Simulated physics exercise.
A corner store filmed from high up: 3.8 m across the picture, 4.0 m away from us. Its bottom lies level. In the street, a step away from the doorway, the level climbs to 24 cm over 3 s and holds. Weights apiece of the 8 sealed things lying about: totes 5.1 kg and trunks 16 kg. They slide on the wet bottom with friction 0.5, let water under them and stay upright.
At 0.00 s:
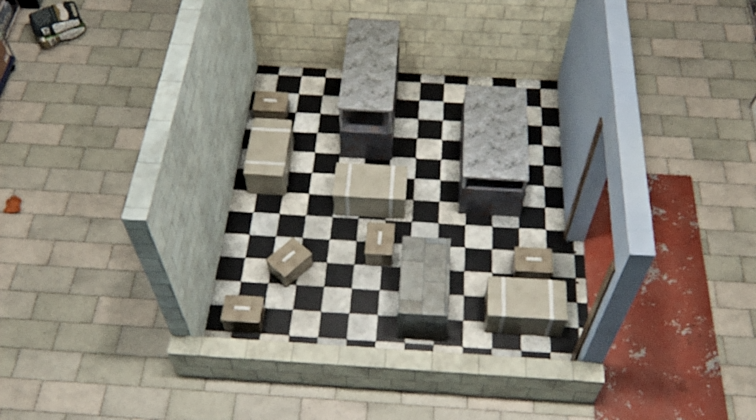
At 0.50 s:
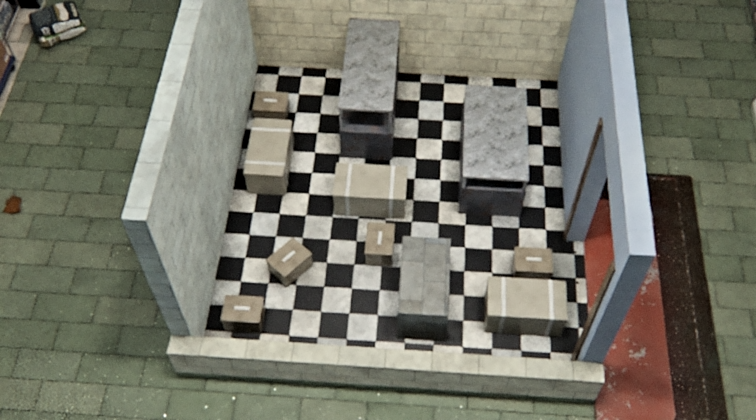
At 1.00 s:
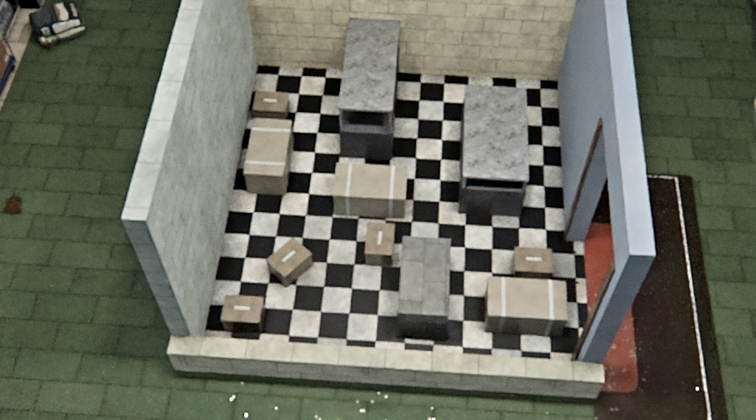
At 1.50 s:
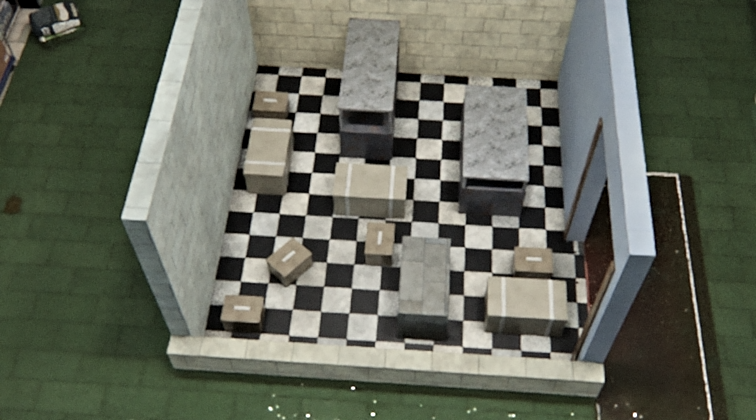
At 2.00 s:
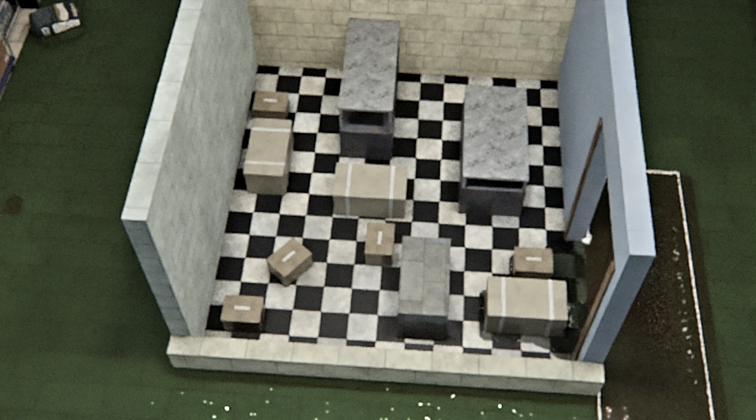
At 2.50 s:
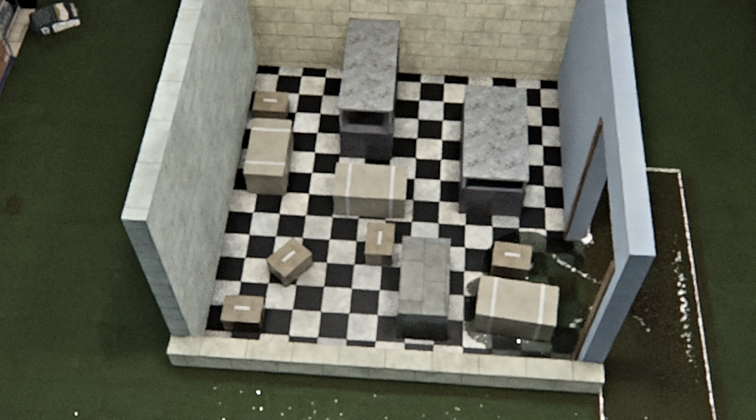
In the video, dark green water spreads over the paving around a small walled room with a checkered floor, boxes and gray blocks, then enters through the right-hand doorway, where two nearby boxes shift slightly left.
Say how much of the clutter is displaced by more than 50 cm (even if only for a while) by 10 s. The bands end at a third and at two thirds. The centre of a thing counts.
That comes to two thirds or more.
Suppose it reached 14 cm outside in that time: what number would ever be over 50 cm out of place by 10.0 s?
Then 5.
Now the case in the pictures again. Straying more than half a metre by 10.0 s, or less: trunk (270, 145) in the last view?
Answer: Less.
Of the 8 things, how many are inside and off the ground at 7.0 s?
7 of them.
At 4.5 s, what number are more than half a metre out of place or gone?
I count 1.
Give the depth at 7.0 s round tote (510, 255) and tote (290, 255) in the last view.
Roughly 6 and 9 cm.
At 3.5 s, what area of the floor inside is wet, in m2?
Roughly 3.0 m2.
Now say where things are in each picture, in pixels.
The first picture shows a tote at (534, 260), on the bottom; a trunk at (527, 298) rests on the ground; water covers 0.0 m2; 0 of 8 have shifted.
The second picture shows a tote at (534, 260) rests on the ground; a trunk at (527, 298) rests on the ground; water covers 0.0 m2; 0 of 8 have shifted.
The third picture shows a tote at (534, 260) rests on the ground; a trunk at (527, 298) rests on the ground; water covers 0.0 m2; 0 of 8 have shifted.
The fourth picture shows a tote at (534, 260), on the bottom; a trunk at (527, 298) rests on the ground; water covers 0.0 m2; 0 of 8 have shifted.
The fifth picture shows a tote at (534, 260), on the bottom; a trunk at (527, 298) rests on the ground; 0.3 m2 under water; 0 of 8 have shifted.
The sixth picture shows a tote at (512, 255), on the bottom, 23 cm from its start; a trunk at (518, 300) rests on the ground, 10 cm from its start; water covers 1.0 m2; 2 of 8 have shifted.
After 3.5 s 1 of 8 are over 50 cm from their spots; 1 afloat.
After 4.5 s 1 of 8 are over 50 cm from their spots; 1 afloat.
After 7.0 s 3 of 8 are over 50 cm from their spots; 7 afloat.
After 10.0 s 6 of 8 are over 50 cm from their spots, and 6 have been at some point; 8 afloat.
